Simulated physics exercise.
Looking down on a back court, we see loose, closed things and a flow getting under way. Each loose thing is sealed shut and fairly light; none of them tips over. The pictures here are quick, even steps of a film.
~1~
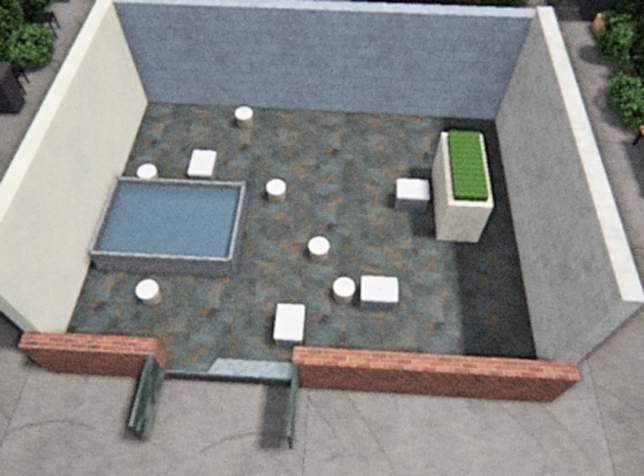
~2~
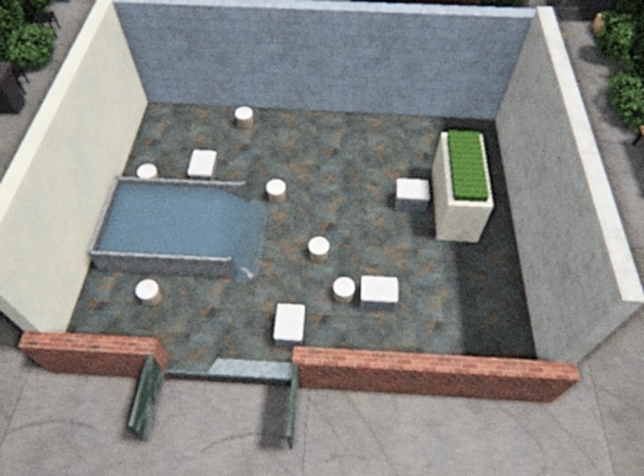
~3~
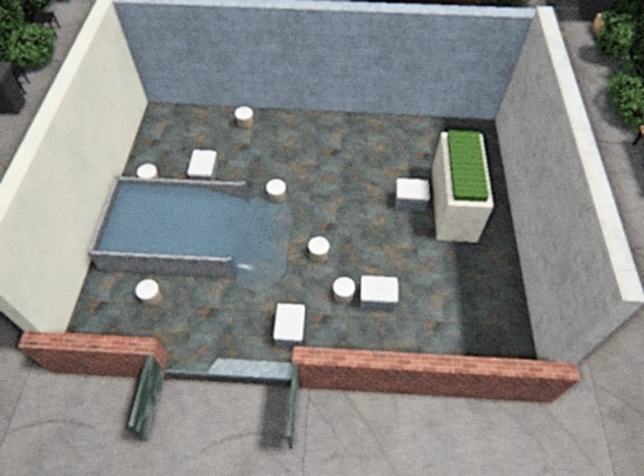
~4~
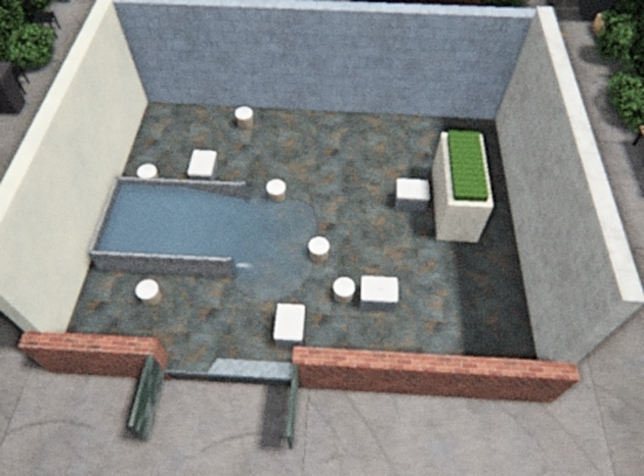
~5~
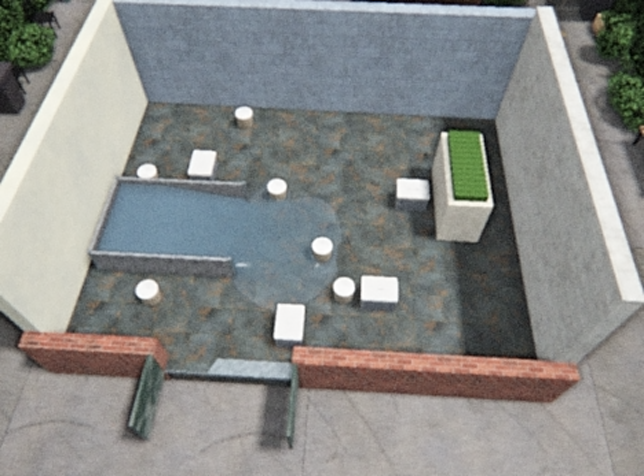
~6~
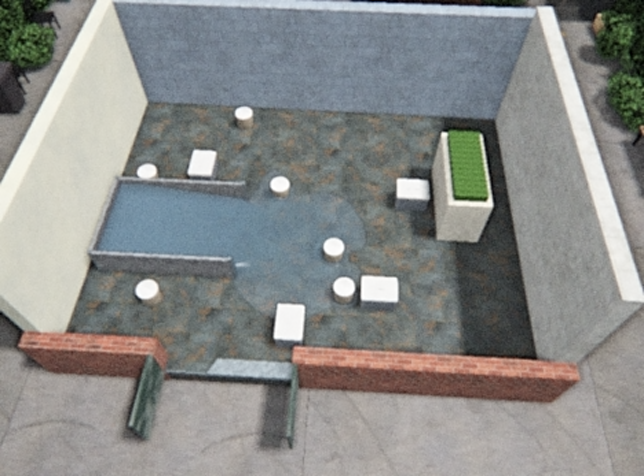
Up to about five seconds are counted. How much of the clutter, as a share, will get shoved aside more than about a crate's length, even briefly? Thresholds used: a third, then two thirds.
The portion knocked well out of place is a third to two thirds.
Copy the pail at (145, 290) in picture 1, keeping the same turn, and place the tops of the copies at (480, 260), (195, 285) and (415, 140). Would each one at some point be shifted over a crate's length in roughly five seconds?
Item by item: Goes the distance, remains in place, goes the distance.
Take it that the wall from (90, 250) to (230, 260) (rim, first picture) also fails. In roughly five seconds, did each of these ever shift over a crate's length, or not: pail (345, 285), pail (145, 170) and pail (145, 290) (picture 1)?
Results in order: Stayed within it / stayed within it / moved that far.
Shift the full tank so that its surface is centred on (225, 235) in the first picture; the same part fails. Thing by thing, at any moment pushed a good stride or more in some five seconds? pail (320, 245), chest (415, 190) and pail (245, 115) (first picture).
In turn: Beyond that mark, beyond that mark, under that mark.
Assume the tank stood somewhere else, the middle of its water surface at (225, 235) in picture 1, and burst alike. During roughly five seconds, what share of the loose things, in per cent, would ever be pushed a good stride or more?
By my count it is some 40 %.
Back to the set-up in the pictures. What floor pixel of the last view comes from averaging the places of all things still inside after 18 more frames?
Close to pixel (323, 236).
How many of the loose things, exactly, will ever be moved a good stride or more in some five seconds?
The count is 5.
A moment on, 1 of 10 are well off their spots; 0 afloat.
Next, 4 of 10 are well off their spots; 1 afloat.
Later, 5 of 10 are well off their spots; 4 afloat.
In the end, 5 of 10 are well off their spots, and 5 have been at some point; 4 afloat.
